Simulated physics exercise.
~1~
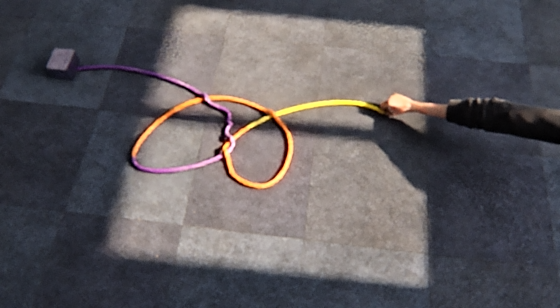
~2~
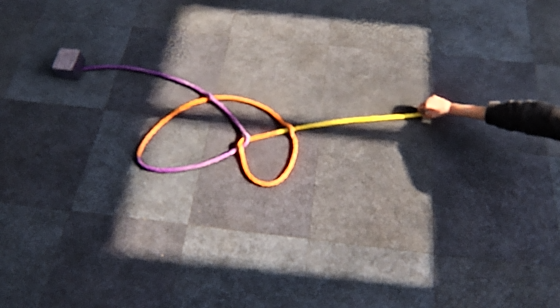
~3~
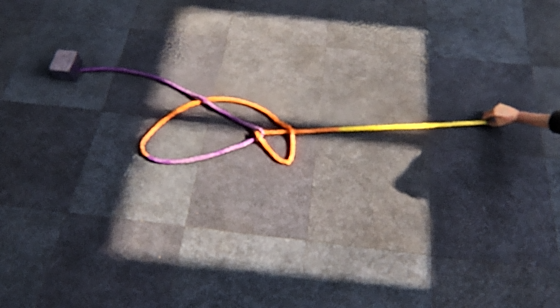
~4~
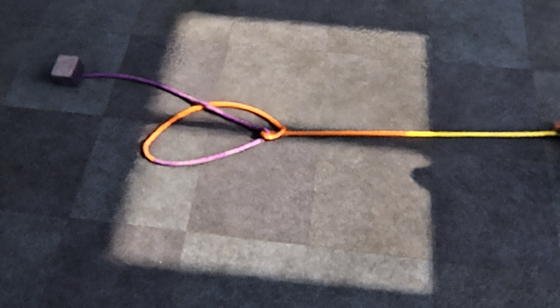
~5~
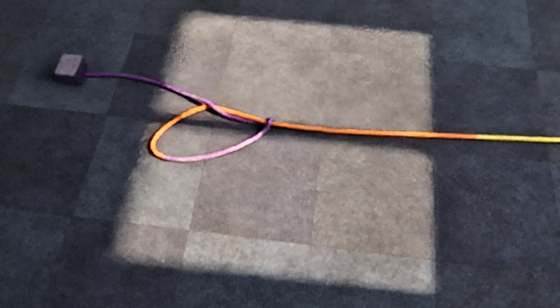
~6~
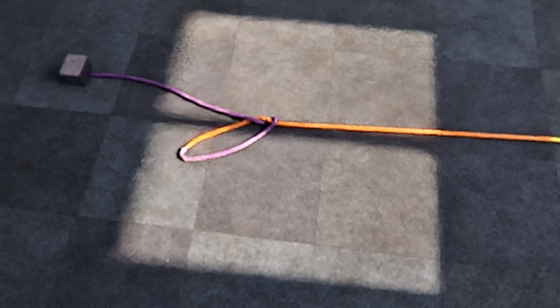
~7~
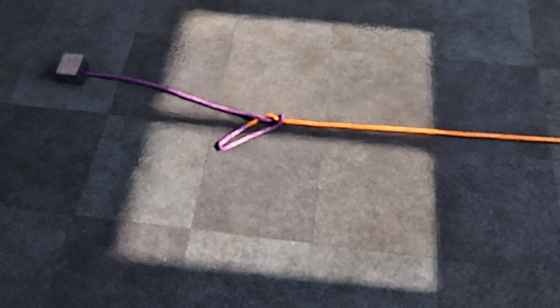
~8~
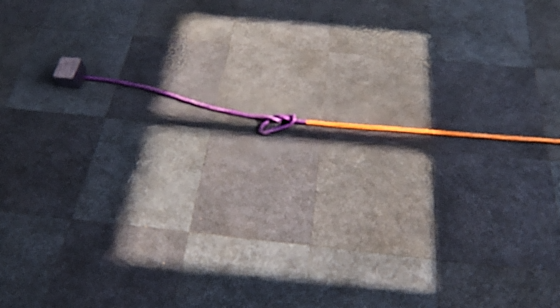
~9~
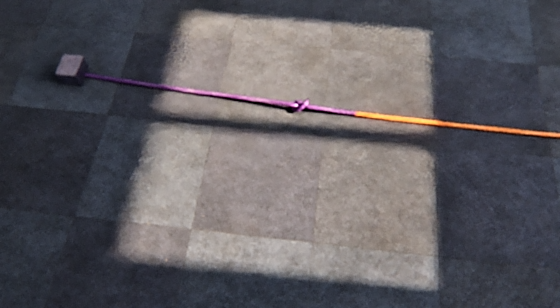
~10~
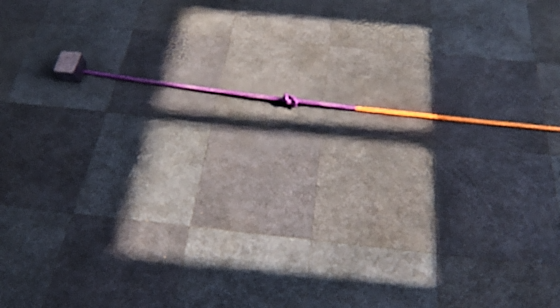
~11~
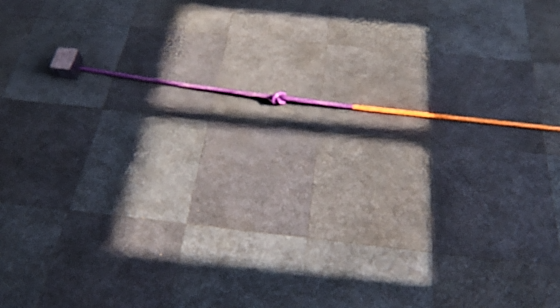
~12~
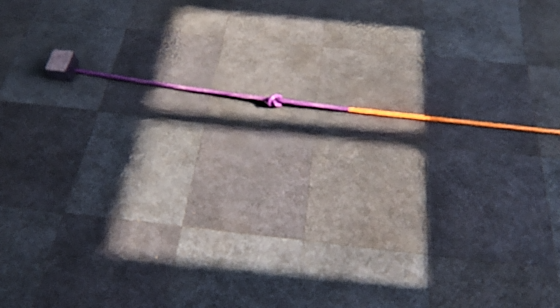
To begin with, a rope shading from purple through orange to yellow lies in loose, overlapping loops on a dark tiled floor, its left end fixed to a small block and its right end held by a hand. The hand pulls the yellow end to the right and leaves view as the smaller orange loop closes up. The remaining loop then shrinks steadily, turning from a wide oval into a narrow purple sliver. It cinches into a small knot as the rope straightens and lifts slightly. Finally the rope stretches taut across the sunlit patch, the purple knot still in it.
